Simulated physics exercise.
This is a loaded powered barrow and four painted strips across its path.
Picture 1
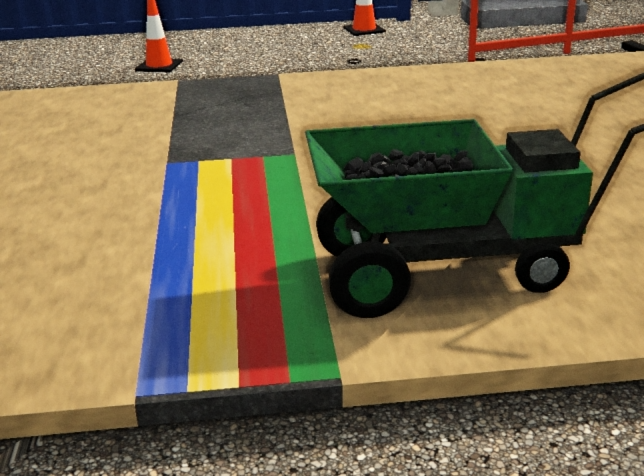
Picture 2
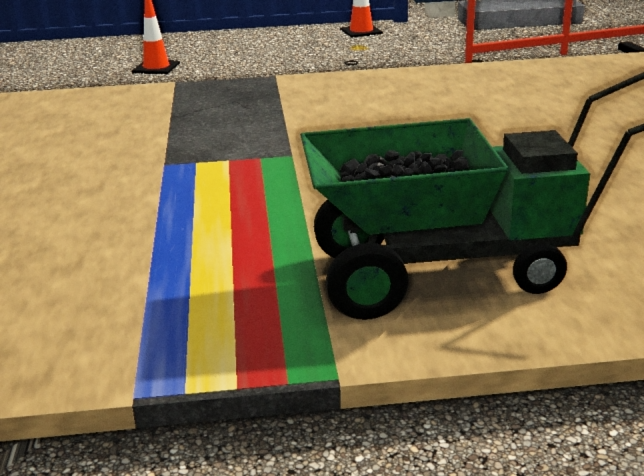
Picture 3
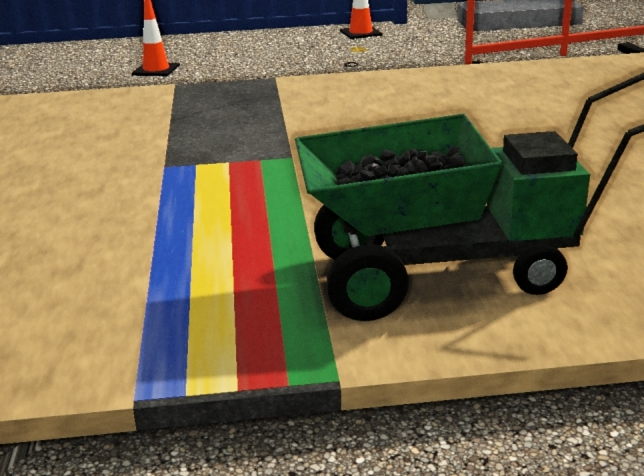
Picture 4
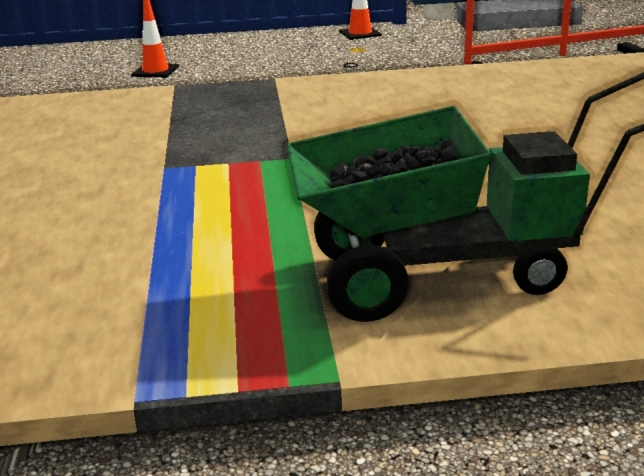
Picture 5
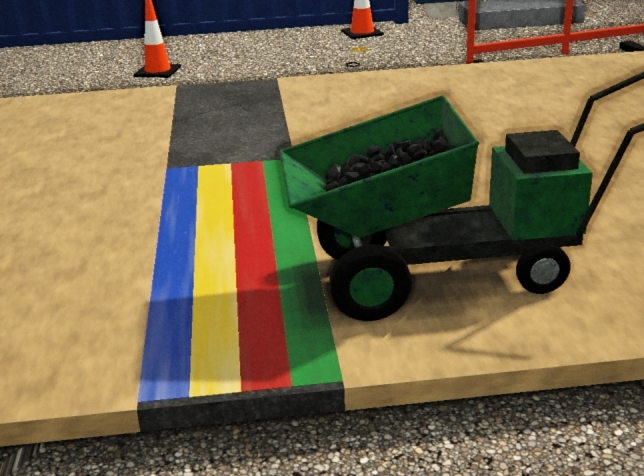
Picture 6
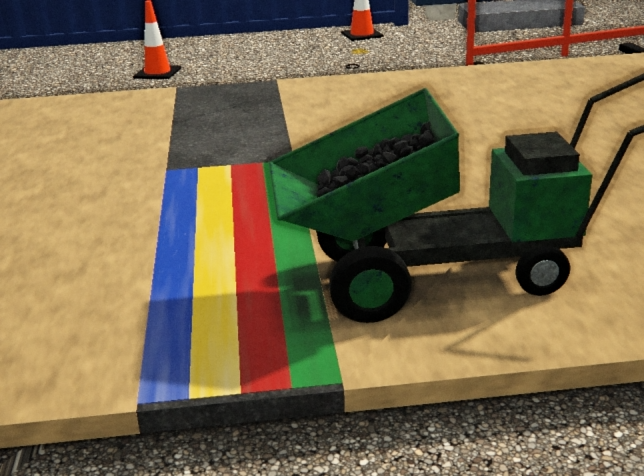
To begin with, a green powered barrow loaded with dark lumps of coal stands with its skip level, just right of blue, yellow, red and green painted strips. The skip tips slightly forward to the left, then tilts more steeply, its rear rising and its lip lowering over the green strip.
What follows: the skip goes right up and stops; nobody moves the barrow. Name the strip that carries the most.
The heap favours the yellow strip.
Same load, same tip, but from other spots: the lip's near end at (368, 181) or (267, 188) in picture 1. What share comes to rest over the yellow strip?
In turn 20 and 10 in a hundred.
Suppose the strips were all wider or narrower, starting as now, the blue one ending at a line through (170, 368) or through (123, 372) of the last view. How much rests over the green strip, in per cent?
In turn 0 and 0 in a hundred.
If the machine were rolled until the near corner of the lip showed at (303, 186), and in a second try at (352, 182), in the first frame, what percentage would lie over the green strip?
First some 0, then 0 per cent.
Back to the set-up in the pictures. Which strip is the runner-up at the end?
The runner-up: The strip in blue.
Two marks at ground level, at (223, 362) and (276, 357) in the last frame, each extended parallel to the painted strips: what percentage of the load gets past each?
Roughly 50 per cent, and 70 per cent.
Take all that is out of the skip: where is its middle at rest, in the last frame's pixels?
Around (209, 297).
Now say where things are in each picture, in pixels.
The first picture shows lip of the skip at (320, 184), level; top of the load at (401, 170), lumps of coal; green strip at (310, 344); red strip at (262, 349); yellow strip at (214, 353); blue strip at (165, 357).
The second picture shows lip of the skip at (315, 187), tipped barely; top of the load at (397, 171).
The third picture shows lip of the skip at (309, 192), tipped barely; top of the load at (411, 172).
The fourth picture shows lip of the skip at (300, 198), tipped a little; top of the load at (428, 162).
The fifth picture shows lip of the skip at (291, 206), tipped clearly; top of the load at (431, 161).
The sixth picture shows lip of the skip at (280, 219), tipped clearly; top of the load at (418, 156); green strip at (311, 350); red strip at (263, 354); yellow strip at (215, 359); blue strip at (166, 364).
Soon, skip tipped steeply; all in the skip.
A while on, skip tipped right over; about two thirds in the skip; a small part over the red strip; about a quarter over the yellow strip; a small part over the blue strip.
Towards the end, skip tipped right over; about a third in the skip; a small part over the red strip; about a third over the yellow strip; about a quarter over the blue strip; a stray few off the paint.
Finally, skip tipped right over; about a third in the skip; none over the green strip; a small part over the red strip; about a third over the yellow strip; about a quarter over the blue strip; a stray few off the paint.
